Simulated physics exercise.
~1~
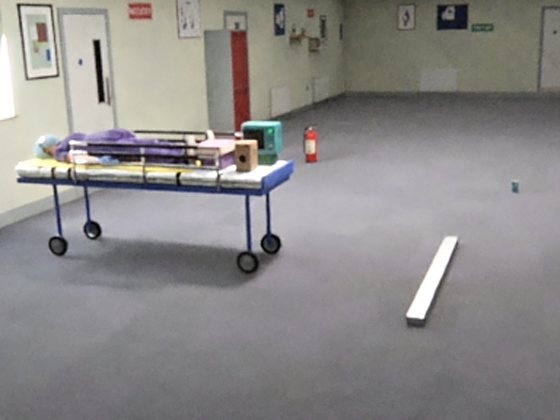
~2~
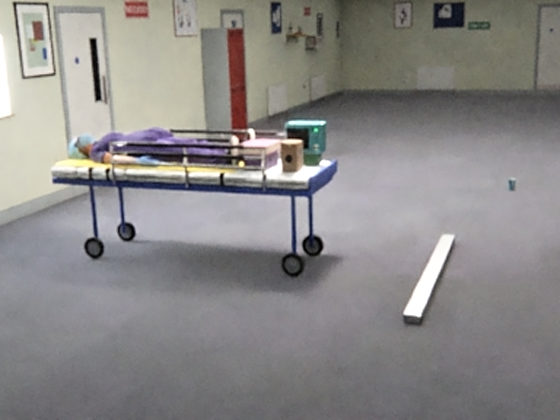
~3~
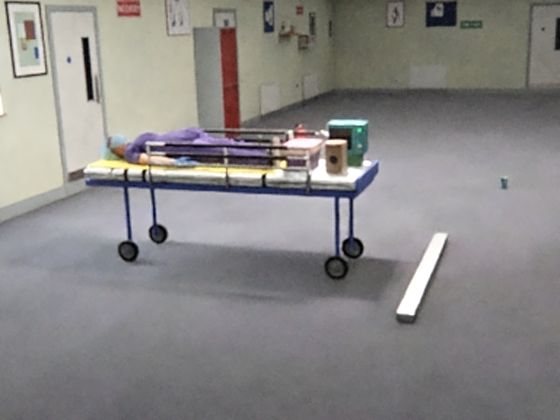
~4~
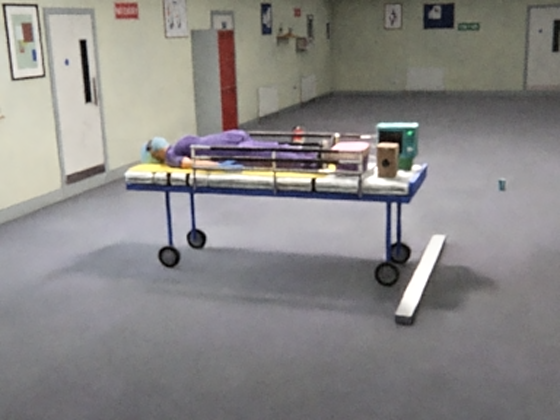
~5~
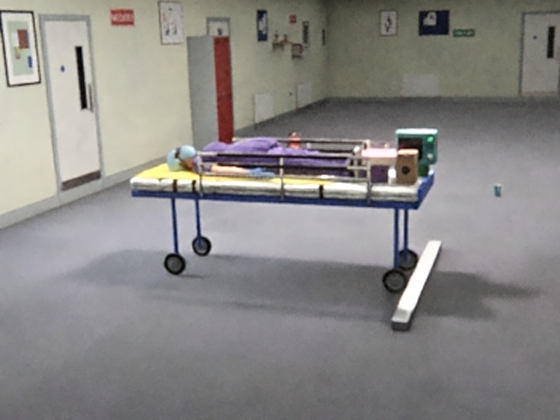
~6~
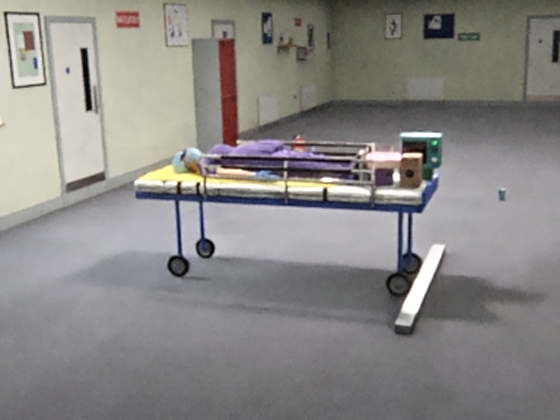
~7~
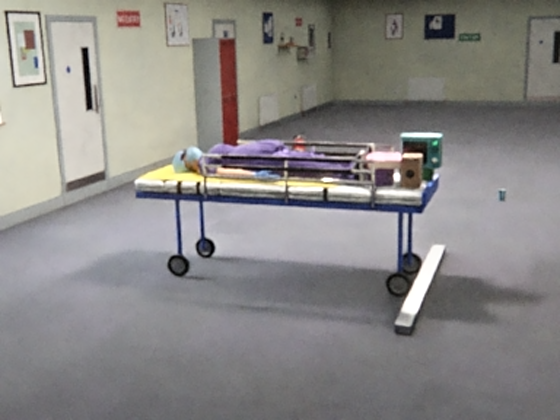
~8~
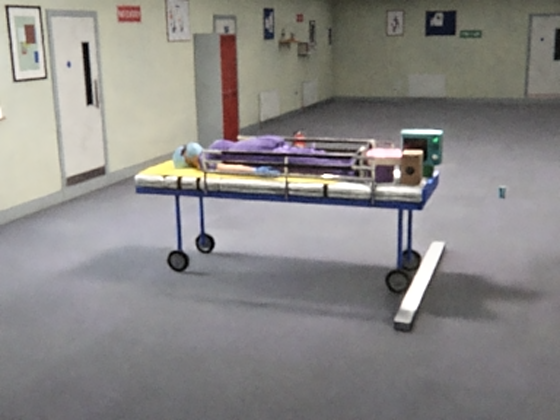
Grey-floored hall, a blue wheeled stretcher carrying a lying figure and boxes rolling right, stopping at a white sill, load still aboard.
